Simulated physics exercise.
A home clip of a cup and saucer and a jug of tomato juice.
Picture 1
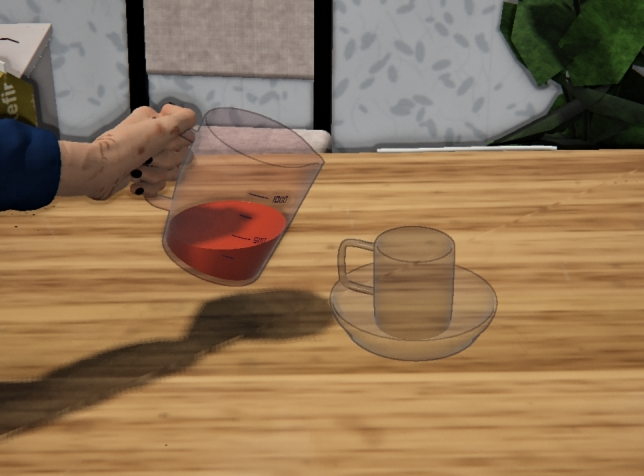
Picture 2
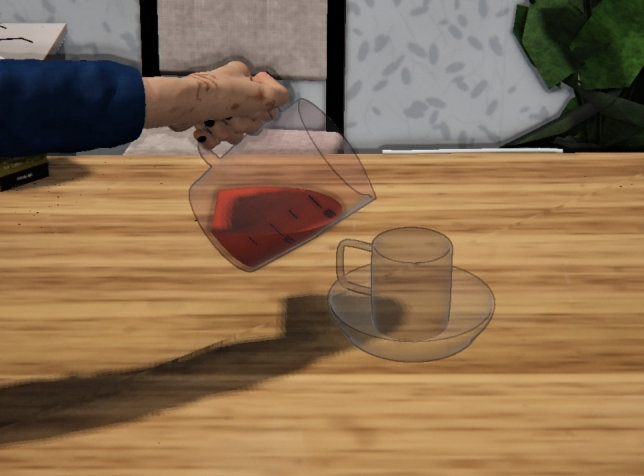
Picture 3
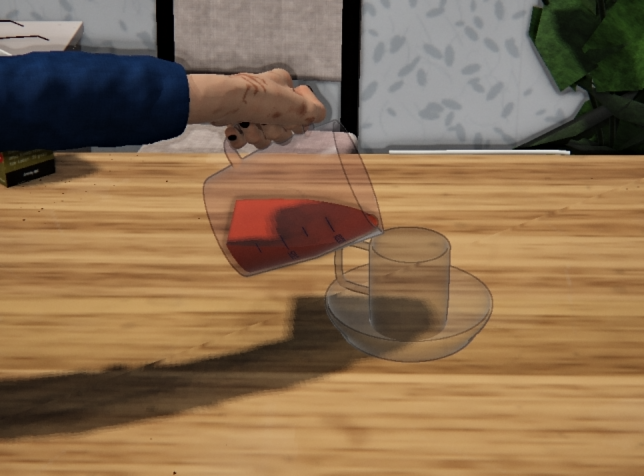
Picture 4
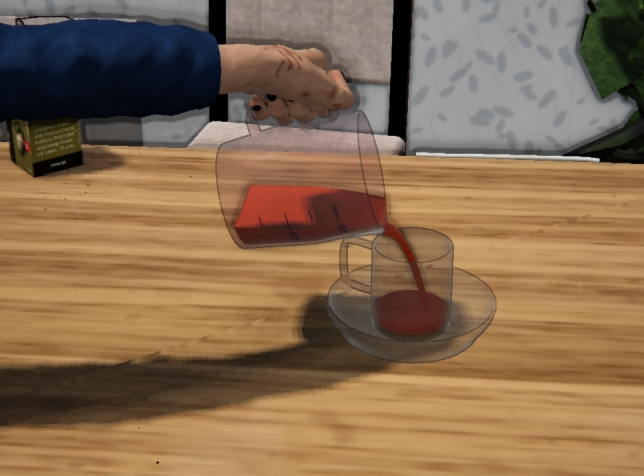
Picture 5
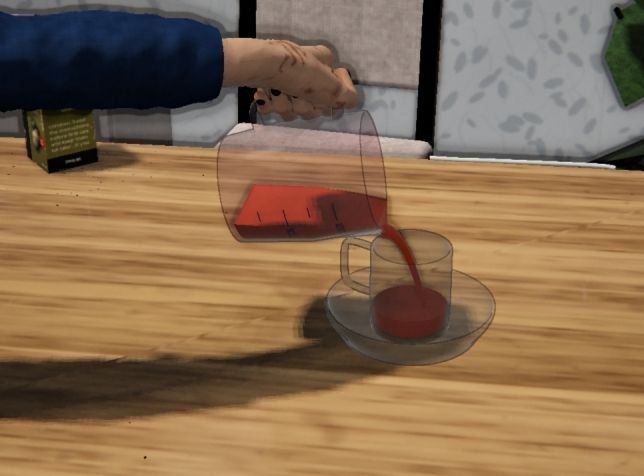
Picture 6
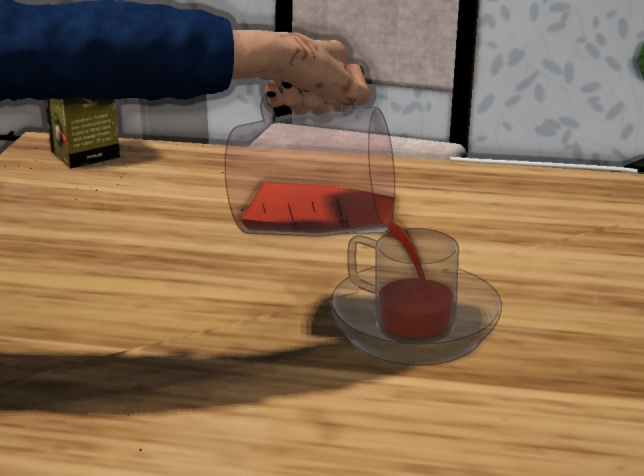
A hand lifts a clear jug rightward, tilts it, and pours red liquid into a cup.
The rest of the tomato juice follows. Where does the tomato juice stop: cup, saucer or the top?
It fits in the cup.
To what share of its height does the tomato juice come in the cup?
Roughly 80 per cent.
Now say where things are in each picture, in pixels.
The first frame shows the hand lifts the jug; jug (237, 195) tipped 25° with all of its load; cup (414, 279) empty; saucer (419, 346) dry.
In the second frame, the jug is brought over; jug (282, 187) tipped 50° with all of its load; cup (411, 280) empty.
In the third frame, the jug is brought over; jug (295, 200) tipped 65° with all of its load; cup (409, 280) empty.
In the fourth frame, a stream runs into the cup; jug (305, 182) tipped 75° with nearly all of its load; cup nearly empty, surface at (411, 309).
In the fifth frame, a stream runs into the cup; jug (306, 179) tipped 80° with about three quarters of its load; cup (411, 283) about a quarter full.
In the sixth frame, a stream runs into the cup; jug (314, 173) tipped 80° with about two thirds of its load; cup about a third full, surface at (416, 297); saucer (404, 348) dry.
Soon after, the cup is about half full; the saucer is dry.
Later, the cup is about two thirds full; the saucer is dry.
In the end, the cup is about three quarters full; the saucer is dry.
